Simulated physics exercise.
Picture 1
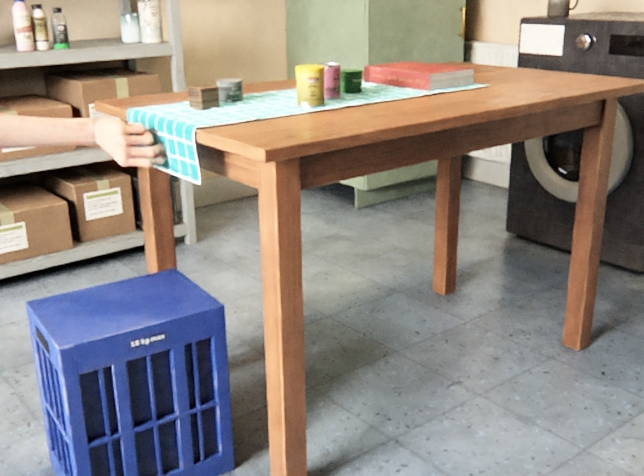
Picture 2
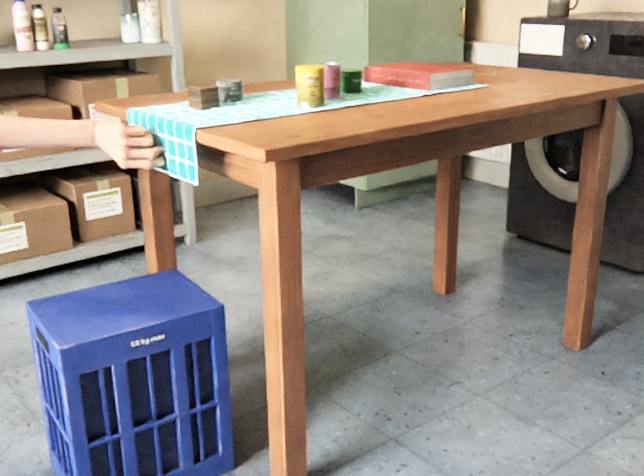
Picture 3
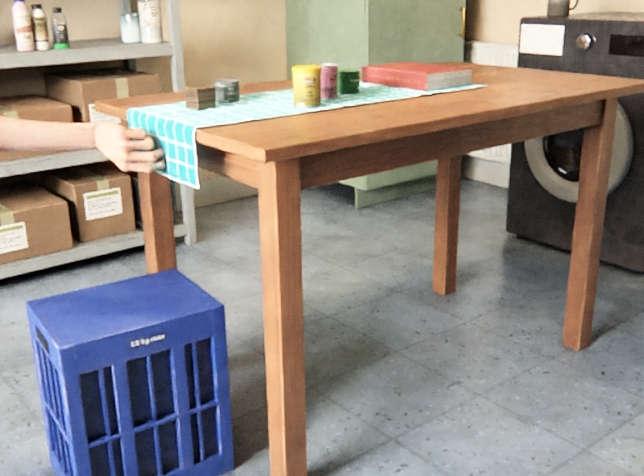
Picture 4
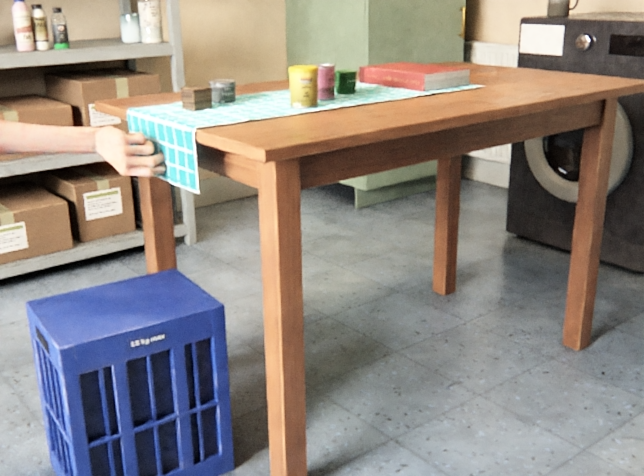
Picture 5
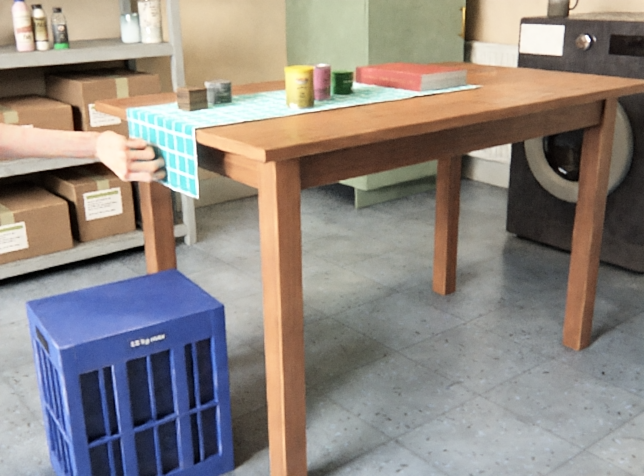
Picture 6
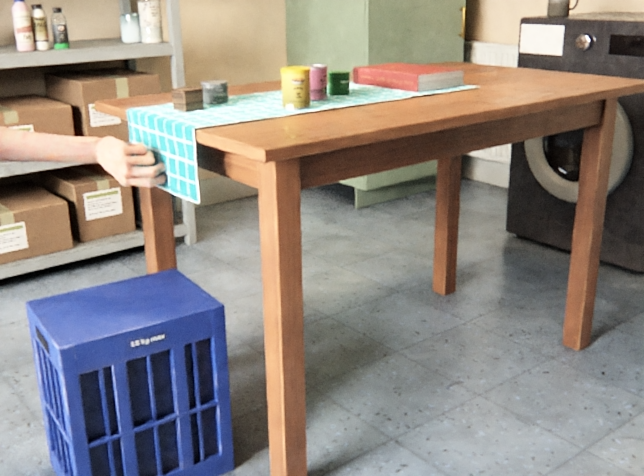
In a room with shelves of boxes, a hand at the left slowly pulled a turquoise cloth along a wooden table, and the small pots and red book on it shifted left as its end lowered.
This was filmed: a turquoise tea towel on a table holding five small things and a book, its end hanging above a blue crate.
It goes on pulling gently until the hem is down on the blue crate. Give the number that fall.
The number is two.
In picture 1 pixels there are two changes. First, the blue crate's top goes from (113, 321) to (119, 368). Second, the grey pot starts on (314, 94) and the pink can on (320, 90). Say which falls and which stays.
Grey pot stays, pink can stays.
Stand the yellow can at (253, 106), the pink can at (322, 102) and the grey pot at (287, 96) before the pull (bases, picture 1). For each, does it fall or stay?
In the end the yellow can is no longer on top, the pink can is still on top, and the grey pot is still on top.
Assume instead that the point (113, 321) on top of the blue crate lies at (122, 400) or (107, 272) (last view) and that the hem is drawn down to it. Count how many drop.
The first gives 4, the second 1.
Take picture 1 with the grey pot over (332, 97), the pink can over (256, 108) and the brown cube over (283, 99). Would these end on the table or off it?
The grey pot ends up still aboard; the pink can ends up knocked off; the brown cube ends up still aboard.
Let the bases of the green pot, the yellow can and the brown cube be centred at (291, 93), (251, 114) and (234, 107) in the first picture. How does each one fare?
The green pot stays put, the yellow can ends up off, the brown cube ends up off.
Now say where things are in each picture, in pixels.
The first frame shows hem (200, 184); brown cube (203, 86); grey pot (229, 80); yellow can (310, 66); pink can (328, 65); green pot (351, 70); top of the crate (113, 321).
The second frame shows hem (198, 185); brown cube (203, 86).
The third frame shows hem (200, 189); grey pot (226, 81).
The fourth frame shows hem (199, 193); yellow can (303, 67); top of the crate (113, 321).
The fifth frame shows hem (199, 199); pink can (318, 66).
The sixth frame shows hem (200, 204); brown cube (187, 88); grey pot (214, 82); yellow can (295, 68); pink can (314, 66); green pot (339, 72).
Soon after, hem near (167, 253); brown cube gone.
After that, hem on the crate; brown cube and grey pot gone.
In the end, hem on the crate; brown cube and grey pot gone. The table loses two.
